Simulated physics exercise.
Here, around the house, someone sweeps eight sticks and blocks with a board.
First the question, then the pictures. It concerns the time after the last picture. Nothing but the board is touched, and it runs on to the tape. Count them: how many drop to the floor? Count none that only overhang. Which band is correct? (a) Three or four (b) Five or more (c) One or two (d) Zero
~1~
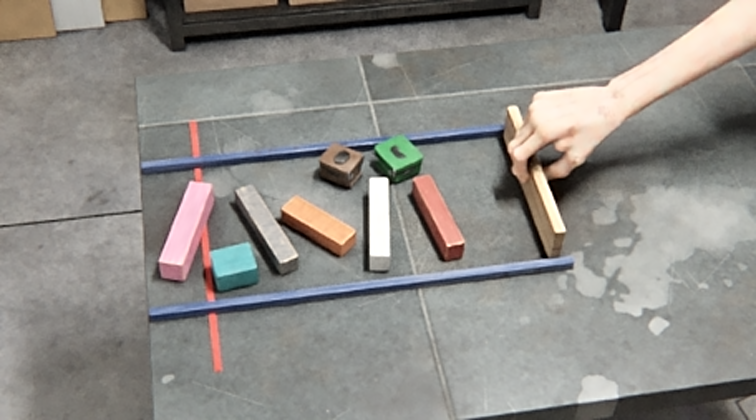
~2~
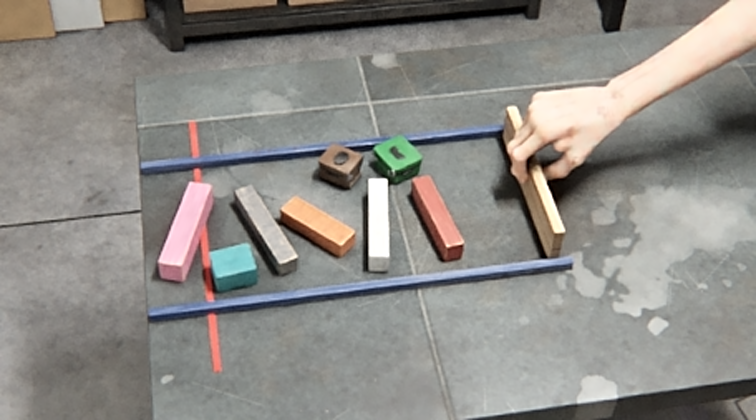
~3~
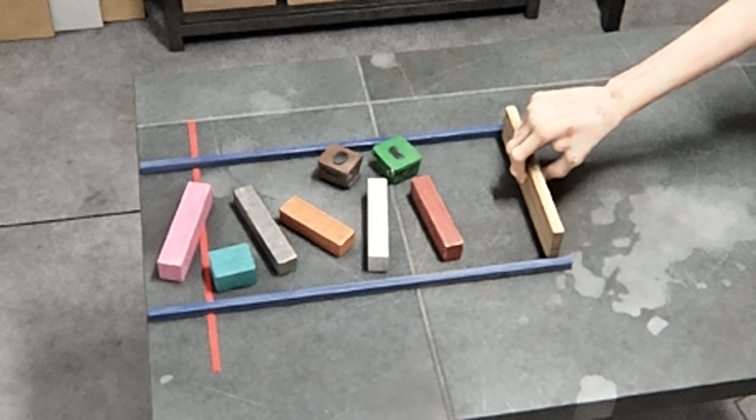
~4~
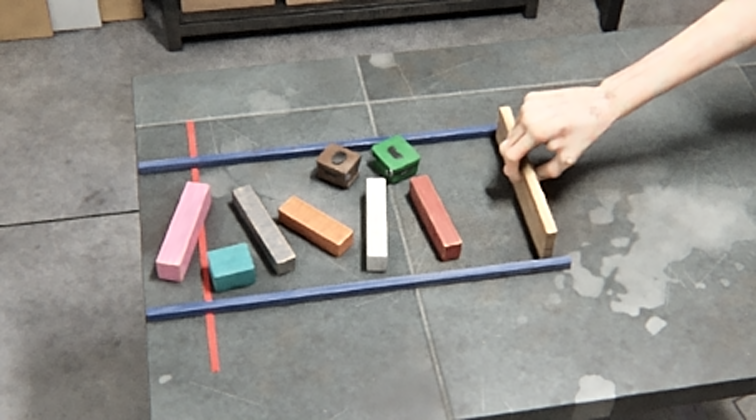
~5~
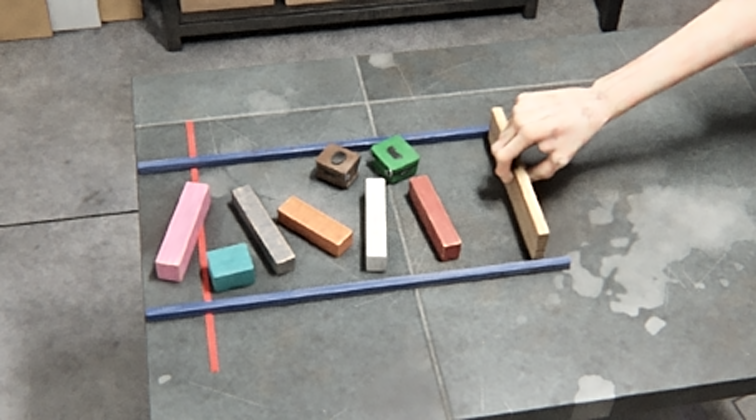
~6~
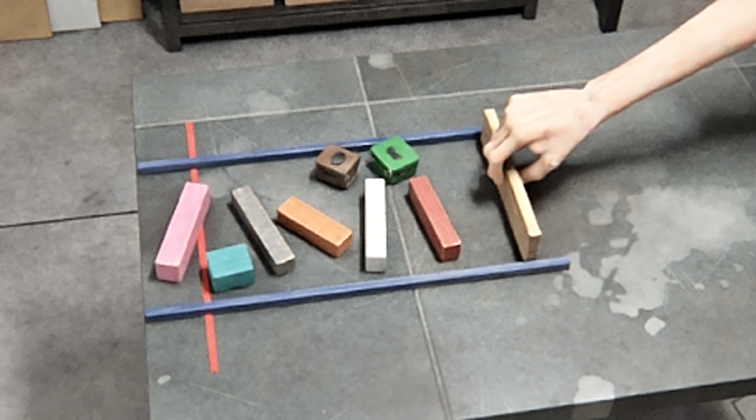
The answer is a.
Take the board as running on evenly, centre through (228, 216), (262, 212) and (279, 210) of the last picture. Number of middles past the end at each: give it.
Past-the-end tally - position 1: 2, position 2: 0, position 3: 0.
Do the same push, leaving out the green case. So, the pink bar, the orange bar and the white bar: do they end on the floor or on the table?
Note: Pink bar is off by the end; orange bar is on by the end; white bar is on by the end.
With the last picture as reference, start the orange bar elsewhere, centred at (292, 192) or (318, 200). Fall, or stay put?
Orange bar - first try slides off, second try slides off.
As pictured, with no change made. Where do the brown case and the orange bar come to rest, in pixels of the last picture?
Brown case: About (143, 192); orange bar: About (150, 249).
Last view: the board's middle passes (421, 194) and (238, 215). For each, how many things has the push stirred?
At the first point the count is 2, at the second it's 8.
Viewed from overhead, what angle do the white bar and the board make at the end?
It comes to around 0 degrees.
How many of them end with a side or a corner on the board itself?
Counting them up gives 2.
Soon after, none off yet; pink bar at rest near (184, 231); turquoise block at rest near (230, 268); grey bar at rest near (263, 230).
Then, none off yet; pink bar at rest near (184, 231); turquoise block at rest near (230, 268); grey bar moving near (256, 232).
Further on, none off yet; pink bar moved a little near (145, 227); turquoise block moved well along near (156, 282); grey bar moved about its own width near (184, 244).
By the end, the number that fall off is three or four; fallen, grey bar, turquoise block and pink bar.
